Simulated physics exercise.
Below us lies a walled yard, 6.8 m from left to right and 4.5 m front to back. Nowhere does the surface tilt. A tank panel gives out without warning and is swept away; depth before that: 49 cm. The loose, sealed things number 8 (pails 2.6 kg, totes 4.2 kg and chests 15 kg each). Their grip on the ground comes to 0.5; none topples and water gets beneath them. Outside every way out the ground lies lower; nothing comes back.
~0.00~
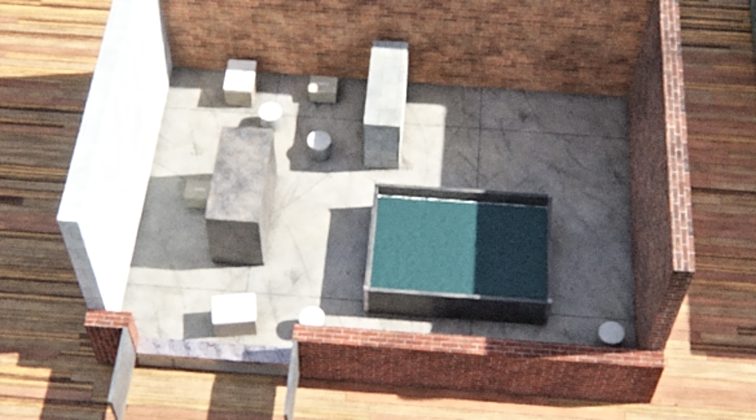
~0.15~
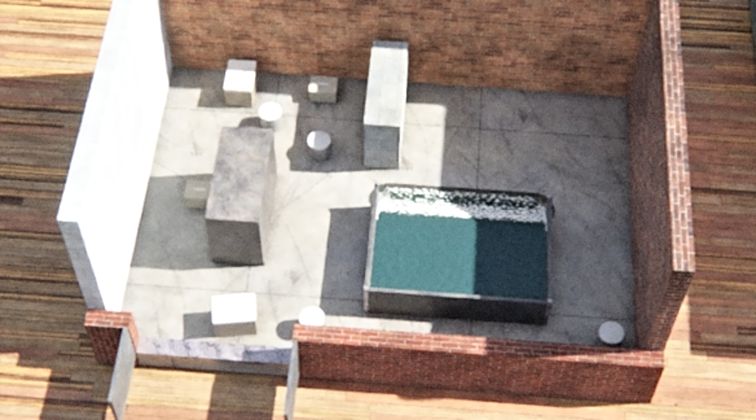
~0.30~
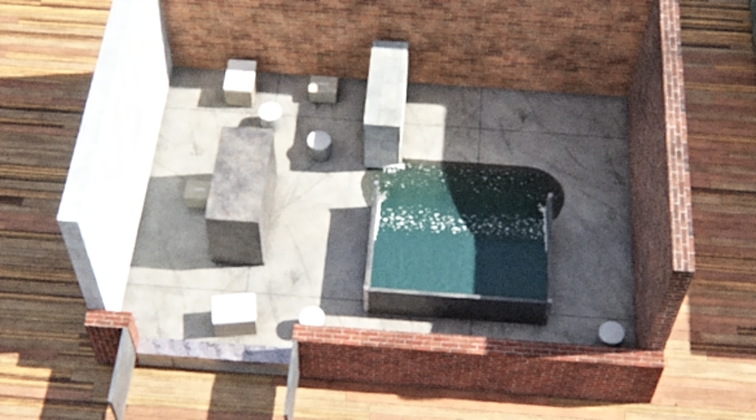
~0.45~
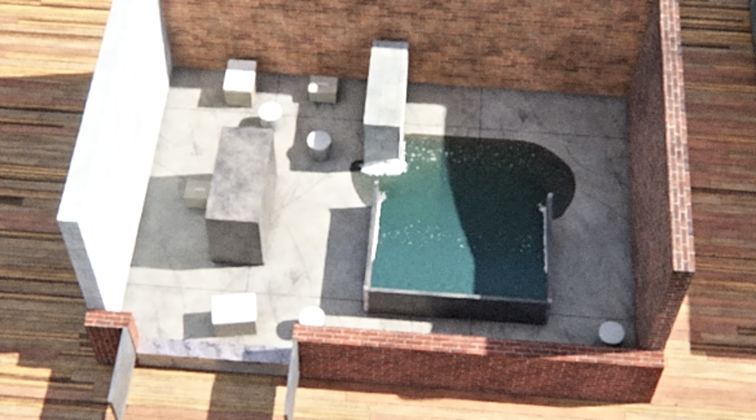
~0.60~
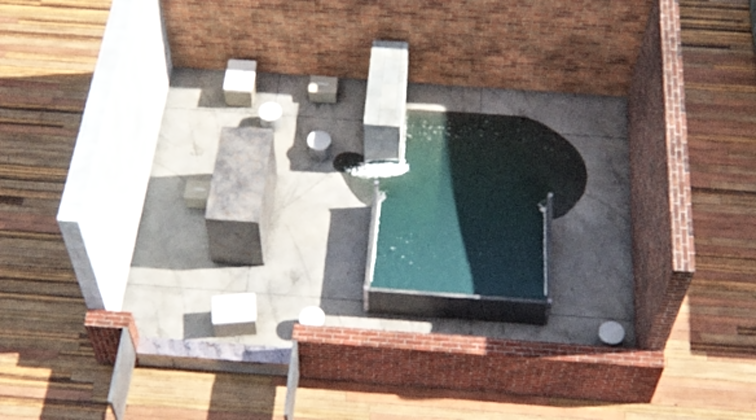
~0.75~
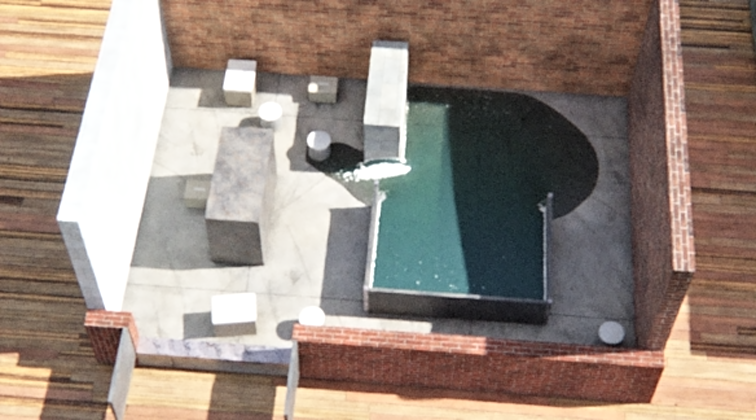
A walled yard with a grey stone floor, brick walls and one white wall at left, ringed by wooden planking, is seen from high above by a still camera. A dark-sided tank of teal water sits right of centre, with grey blocks, pale boxes and small whitish cylinders around it. The tank's far side gives way in white froth, and water spreads across the floor toward the back wall and around the tall block, while the other objects stay put.
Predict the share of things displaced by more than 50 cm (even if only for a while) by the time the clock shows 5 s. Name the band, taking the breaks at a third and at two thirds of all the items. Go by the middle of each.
Answer: The medium band.
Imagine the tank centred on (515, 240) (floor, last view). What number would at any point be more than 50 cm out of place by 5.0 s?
That gives 4 of them.
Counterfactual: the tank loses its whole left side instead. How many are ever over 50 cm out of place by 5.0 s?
Then 7.
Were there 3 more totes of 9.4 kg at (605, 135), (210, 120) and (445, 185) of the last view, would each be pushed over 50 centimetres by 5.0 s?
In the order asked: Farther than that, not as far, farther than that.
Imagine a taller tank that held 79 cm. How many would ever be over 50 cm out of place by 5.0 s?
Result: 6.
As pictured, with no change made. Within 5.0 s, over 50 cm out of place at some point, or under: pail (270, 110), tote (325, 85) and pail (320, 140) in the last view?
In that order: More, over, past it.
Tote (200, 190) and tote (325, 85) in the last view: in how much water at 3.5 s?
About 0 and 5 cm.
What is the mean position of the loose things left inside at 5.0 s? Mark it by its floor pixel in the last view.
They average out to somewhere around (280, 209).
After 1.1 s 0 of 8 are over 50 cm from their spots; 0 afloat.
After 2.2 s 1 of 8 are over 50 cm from their spots; 1 afloat.
After 3.5 s 2 of 8 are over 50 cm from their spots; 3 afloat.
After 5.0 s 3 of 8 are over 50 cm from their spots, and 3 have been at some point; 4 afloat.
